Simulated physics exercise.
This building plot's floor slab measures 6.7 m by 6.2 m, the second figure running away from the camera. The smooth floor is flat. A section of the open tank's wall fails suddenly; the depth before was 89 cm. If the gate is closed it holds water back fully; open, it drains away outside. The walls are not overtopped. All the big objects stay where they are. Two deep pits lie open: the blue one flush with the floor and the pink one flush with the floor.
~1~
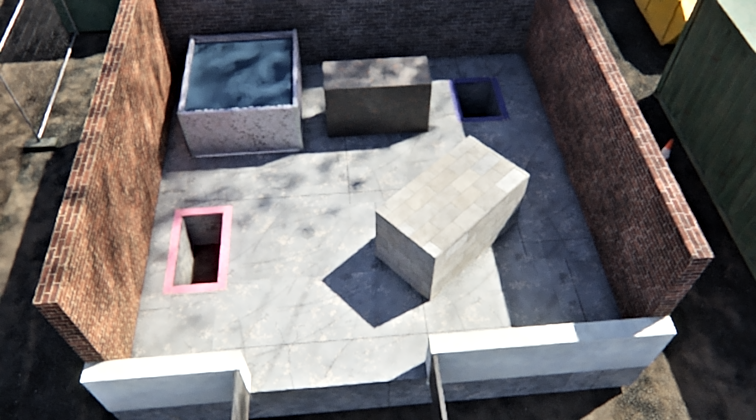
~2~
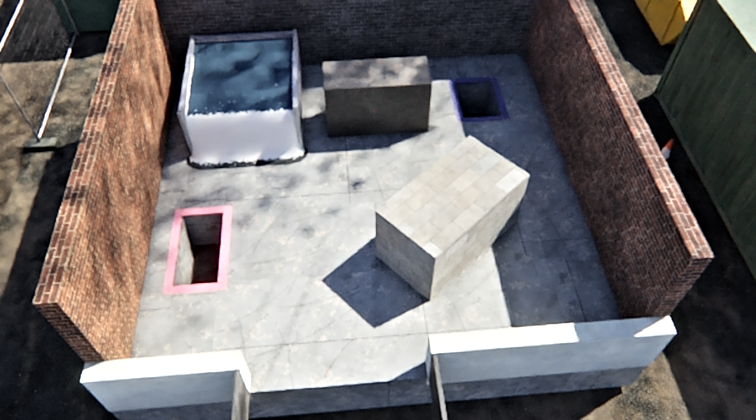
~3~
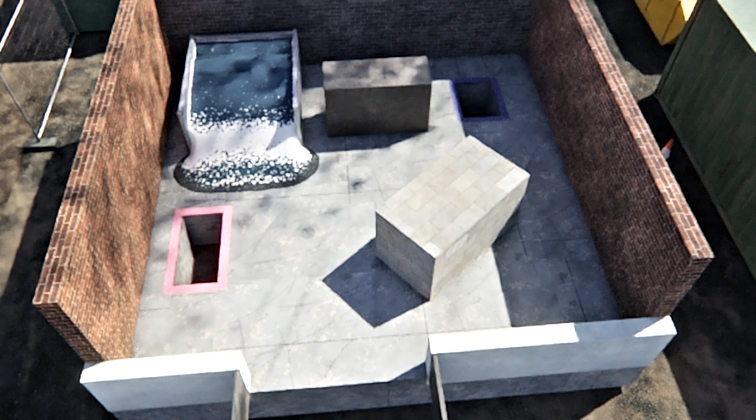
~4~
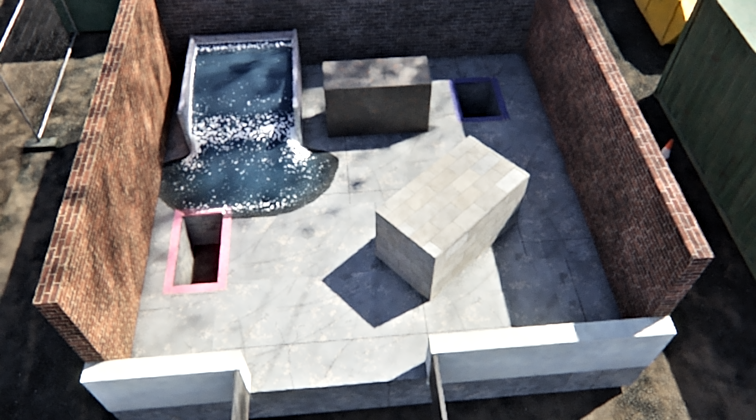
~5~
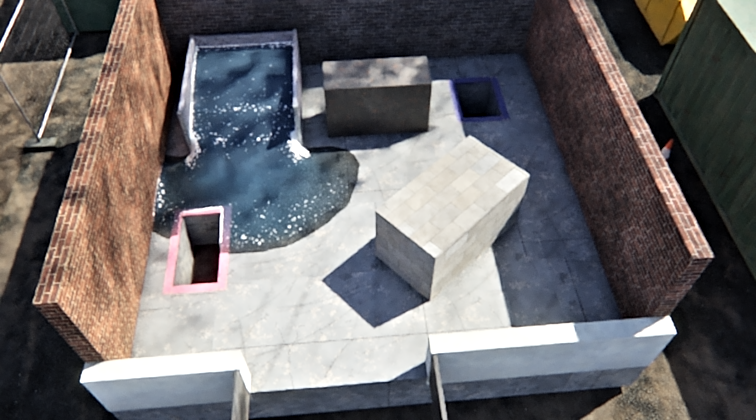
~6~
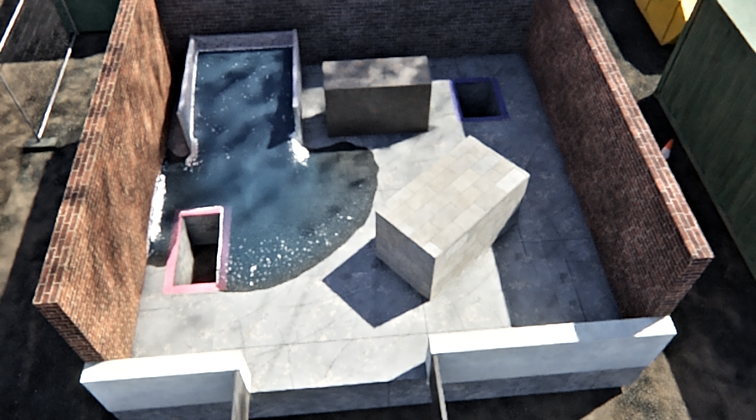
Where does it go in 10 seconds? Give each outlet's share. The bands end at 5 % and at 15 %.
The gateway takes more than 15 %; the blue pit takes under 5 %; the pink pit takes above 15 %.
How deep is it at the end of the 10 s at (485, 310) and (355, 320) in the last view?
About 1 and 2 cm.
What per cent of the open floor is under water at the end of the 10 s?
Near 75 per cent is wet.
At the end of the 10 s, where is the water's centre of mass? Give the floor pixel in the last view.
At about (363, 209).
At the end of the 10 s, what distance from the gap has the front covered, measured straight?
About 6.6 m.
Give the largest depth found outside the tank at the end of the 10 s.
Up to some 4 cm.
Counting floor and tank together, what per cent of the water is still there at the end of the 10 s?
Roughly 22 in a hundred.
A moment later water covers 40 % of the floor and is deepest (31 cm) near (240, 162); gone so far, the gateway 2 %, the blue pit 0 %, the pink pit 11 %.
Soon after water covers 45 % of the floor and is deepest (32 cm) near (127, 384); gone so far, the gateway 10 %, the blue pit 0 %, the pink pit 20 %.
Next water covers 60 % of the floor and is deepest (15 cm) near (127, 384); gone so far, the gateway 22 %, the blue pit 0 %, the pink pit 28 %.
Later on water covers 65 % of the floor and is deepest (8 cm) near (417, 360); gone so far, the gateway 32 %, the blue pit 1 %, the pink pit 36 %.
At the end water covers 75 % of the floor and is deepest (4 cm) near (590, 346); gone so far, the gateway 36 %, the blue pit 1 %, the pink pit 40 %.
